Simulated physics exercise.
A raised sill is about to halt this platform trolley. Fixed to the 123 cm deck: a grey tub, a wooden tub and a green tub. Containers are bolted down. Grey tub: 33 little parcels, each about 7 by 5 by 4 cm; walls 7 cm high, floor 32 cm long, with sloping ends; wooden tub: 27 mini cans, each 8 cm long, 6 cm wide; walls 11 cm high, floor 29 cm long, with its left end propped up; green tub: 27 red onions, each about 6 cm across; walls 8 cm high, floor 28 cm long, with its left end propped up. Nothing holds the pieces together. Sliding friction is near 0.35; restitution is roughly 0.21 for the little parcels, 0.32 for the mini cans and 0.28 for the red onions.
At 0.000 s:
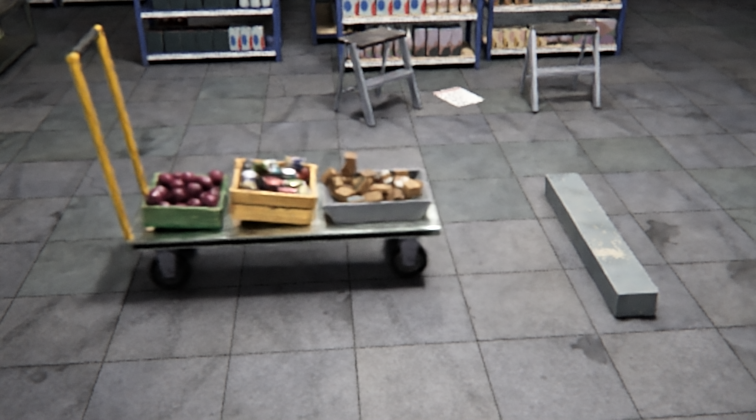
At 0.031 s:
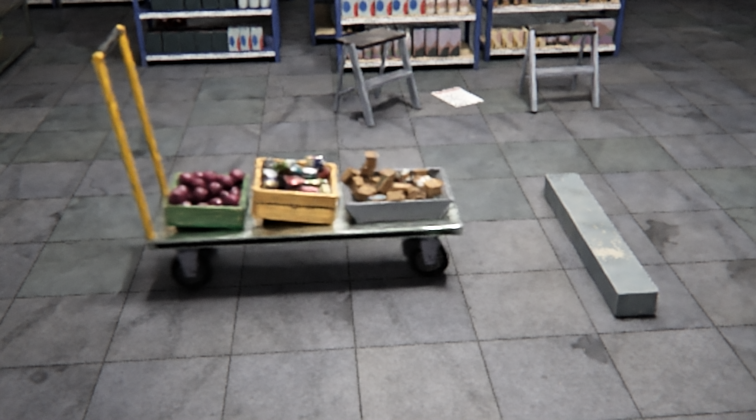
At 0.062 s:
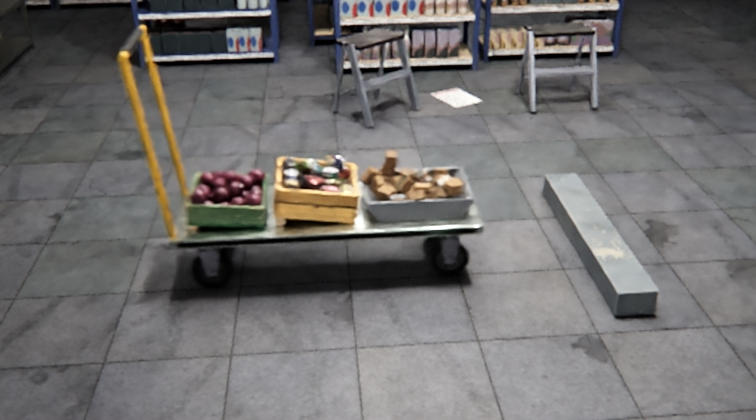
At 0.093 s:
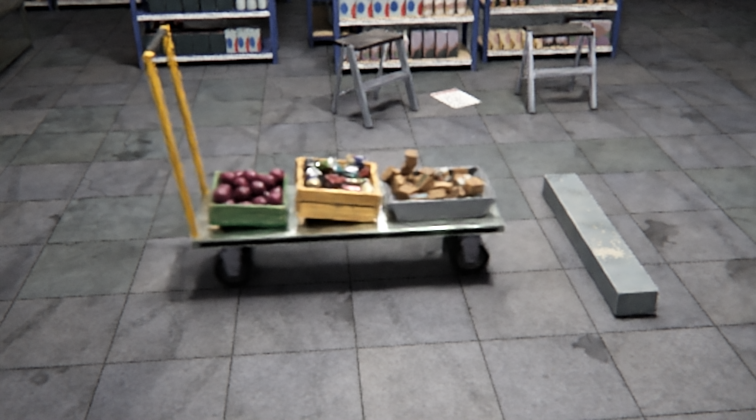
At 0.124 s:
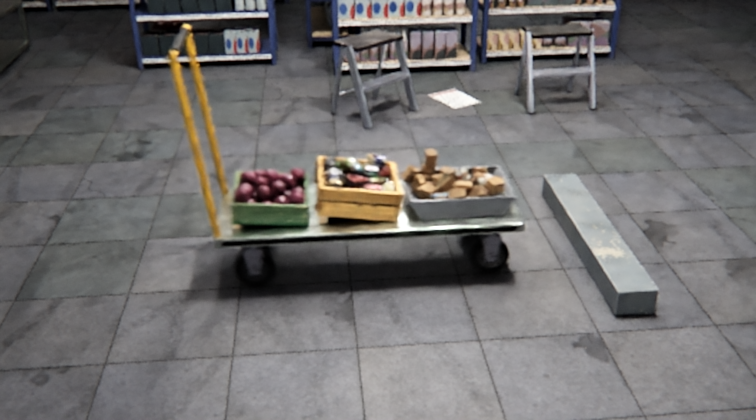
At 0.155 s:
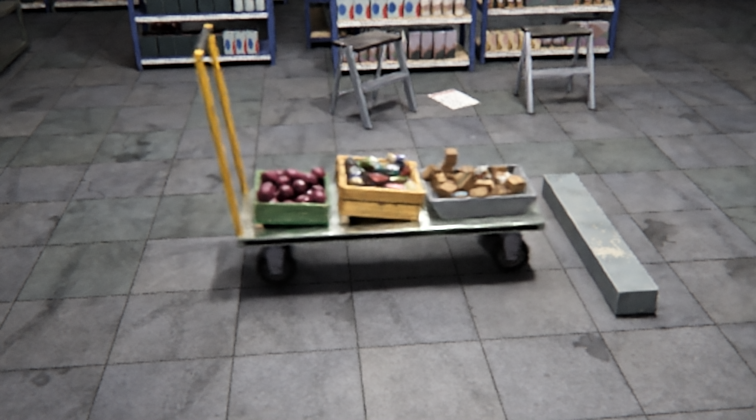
A platform trolley with a yellow handle rolls steadily to the right across a grey tiled floor, seen from slightly above and side-on, while the camera shifts very slightly. It carries a green tub of dark red onions on the left, a wooden tub of small cans in the middle and a grey tub of little brown parcels. A long grey sill lies to the right, its gap to the trolley narrowing, with two step stools and stocked shelves behind.
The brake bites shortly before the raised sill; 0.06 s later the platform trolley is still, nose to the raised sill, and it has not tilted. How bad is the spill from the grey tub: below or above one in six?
It sheds more than one in six of them.
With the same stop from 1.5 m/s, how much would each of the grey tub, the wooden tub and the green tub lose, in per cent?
Then grey tub 20, wooden tub 10, green tub 10 per cent.
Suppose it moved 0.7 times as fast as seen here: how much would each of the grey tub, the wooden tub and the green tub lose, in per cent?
In that case grey tub 20, wooden tub 10, green tub 20 per cent.
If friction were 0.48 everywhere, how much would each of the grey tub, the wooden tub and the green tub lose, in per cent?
In that case grey tub 30, wooden tub 20, green tub 30 per cent.
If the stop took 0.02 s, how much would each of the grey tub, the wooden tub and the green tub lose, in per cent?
Then grey tub 50, wooden tub 20, green tub 30 per cent.
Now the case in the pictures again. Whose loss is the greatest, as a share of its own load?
The grey tub.
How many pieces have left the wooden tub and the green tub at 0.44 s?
About: Wooden tub 2, green tub 5.
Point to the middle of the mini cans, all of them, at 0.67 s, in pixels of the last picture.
Around (445, 181).
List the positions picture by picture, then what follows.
In the first picture (each is followed by its nearest rim corner in this view; the camera moves round a little), grey tub, (325, 205); wooden tub, (236, 190); 67 cm short of the stop; none out.
In the second picture, grey tub, (347, 204); wooden tub, (258, 190); 59 cm short of the stop.
In the third picture, grey tub, (369, 203); wooden tub, (280, 189); 50 cm short of the stop.
In the fourth picture, grey tub, (390, 202); wooden tub, (302, 188); 42 cm short of the stop.
In the fifth picture, grey tub, (411, 201); wooden tub, (324, 187); 33 cm short of the stop.
In the sixth picture, grey tub, (433, 200); wooden tub, (346, 186); 25 cm short of the stop; none out.
After 0.22 s, braking starts.
After 0.32 s, grey tub 32 in, 1 out, wooden tub 26 in, 1 out and green tub 26 in, 1 out.
After 0.44 s, grey tub 25 in, 8 out, wooden tub 25 in, 2 out and green tub 22 in, 5 out.
After 0.67 s, grey tub 19 in, 14 out, wooden tub 24 in, 3 out and green tub 20 in, 7 out.
Final count (at 1.17 s), grey tub 19 in, 14 out, wooden tub 24 in, 3 out and green tub 20 in, 7 out. Asked share, 14 of 33, 42 per cent.
